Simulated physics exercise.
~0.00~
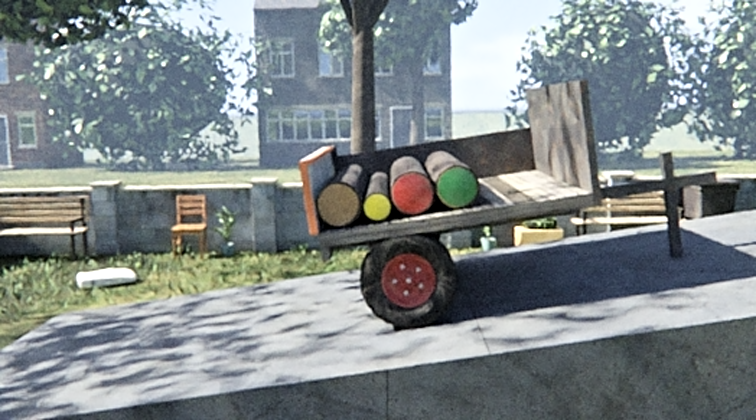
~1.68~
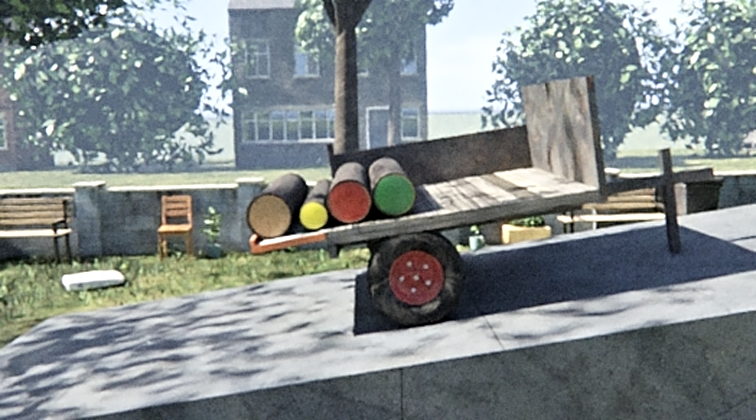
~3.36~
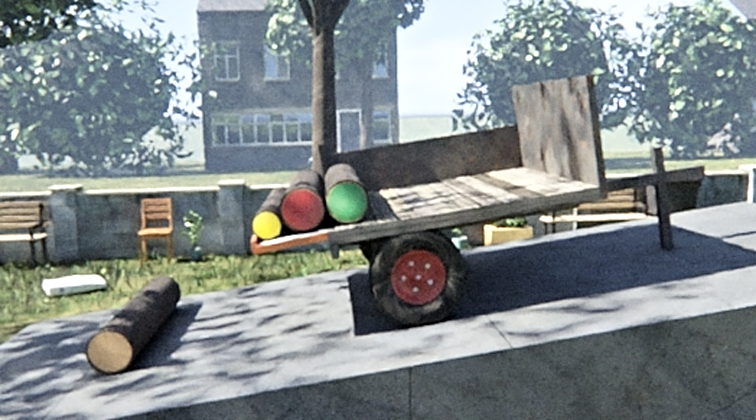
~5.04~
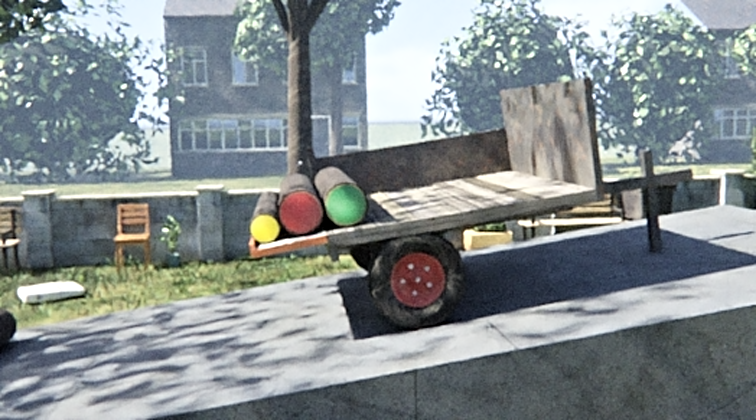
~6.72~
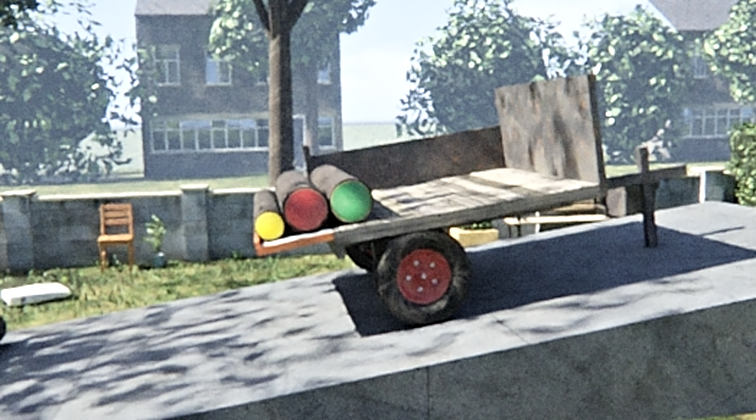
A wooden trailer with a red-hubbed wheel stands on a sloping grey slab, seen from the side, with benches, an orange chair, a low wall, trees and brick houses behind. Four dark logs lie together towards its lower left end, their ends plain brown, yellow, red and green. The orange-edged tailgate swings down, and the logs roll left towards it. The brown-ended log drops off the edge onto the slab and rolls away to the left as the view drifts slightly sideways. The yellow, red and green logs stop side by side at the lowered gate and stay aboard.
